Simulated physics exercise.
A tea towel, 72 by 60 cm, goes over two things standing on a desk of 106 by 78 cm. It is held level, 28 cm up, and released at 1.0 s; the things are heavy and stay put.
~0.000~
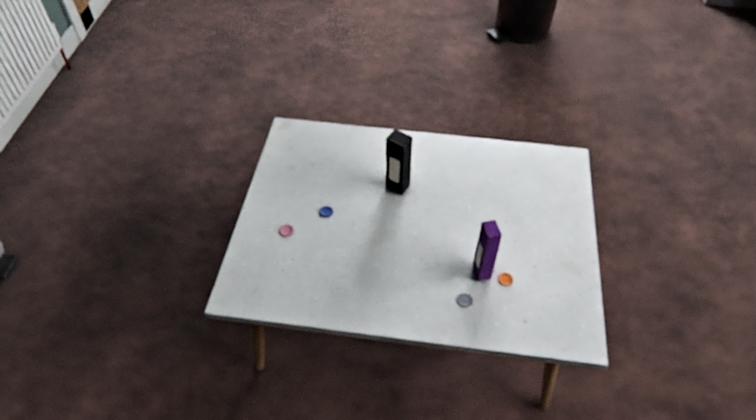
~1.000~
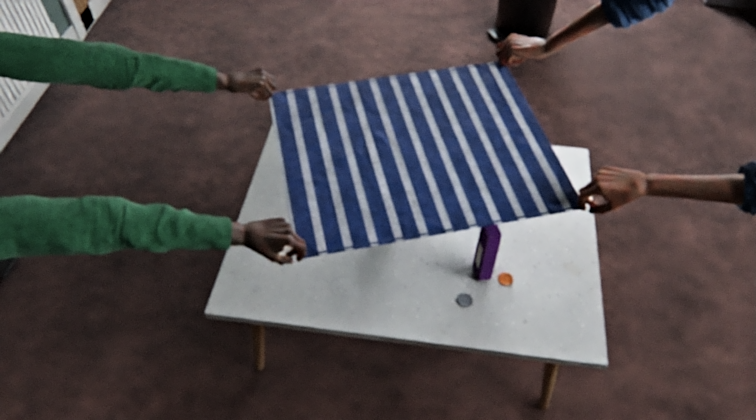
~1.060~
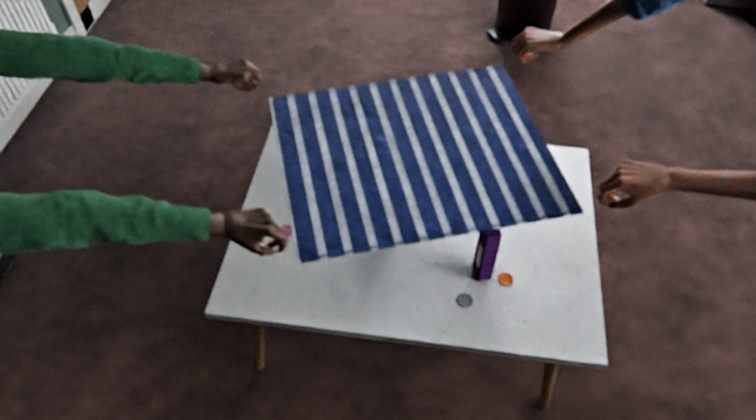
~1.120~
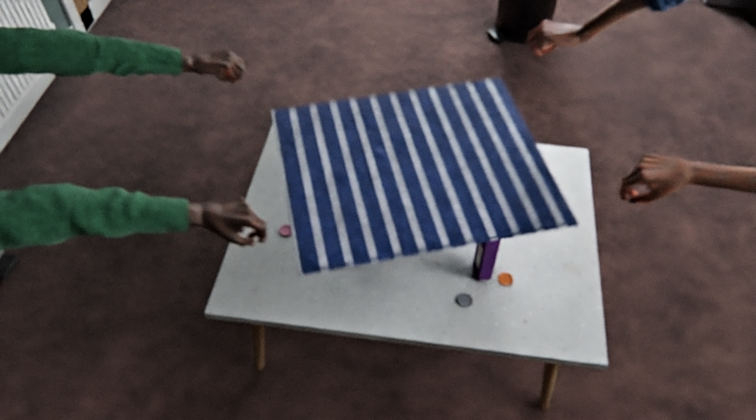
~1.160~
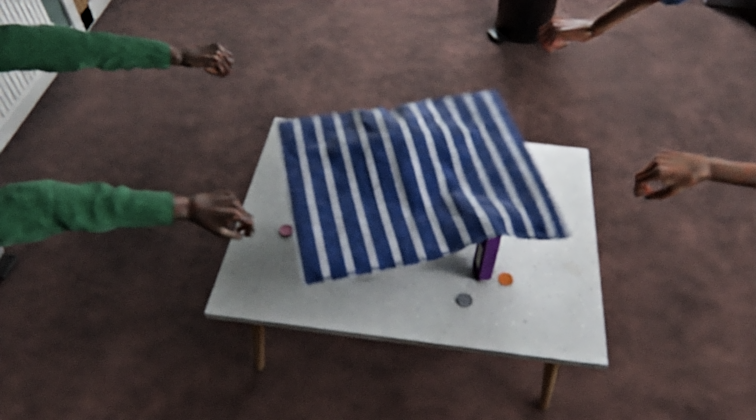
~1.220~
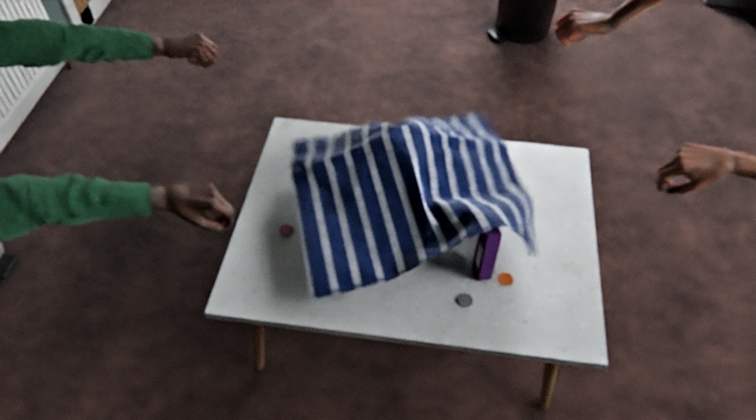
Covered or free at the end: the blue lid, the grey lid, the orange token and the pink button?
The blue lid gets covered, the grey lid stays uncovered, the orange token stays uncovered, the pink button still shows.
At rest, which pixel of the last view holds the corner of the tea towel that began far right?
Around (442, 134).
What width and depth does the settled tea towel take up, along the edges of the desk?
About 74 cm by 66 cm.
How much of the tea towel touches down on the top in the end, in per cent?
About 35 per cent.
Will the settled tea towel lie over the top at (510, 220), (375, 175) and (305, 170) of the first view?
In that order: Covered, under it, free.
After 1.4 s, 20 % of it is down, spanning 63 by 64 cm, above blue lid.
After 1.6 s, 30 % of it is down, spanning 73 by 65 cm, above blue lid.
After 1.7 s, 30 % of it is down, spanning 74 by 66 cm, above blue lid.
After 1.9 s, 30 % of it is down, spanning 74 by 66 cm, above blue lid.
After 2.7 s, 35 % of it is down, spanning 74 by 66 cm, above blue lid.
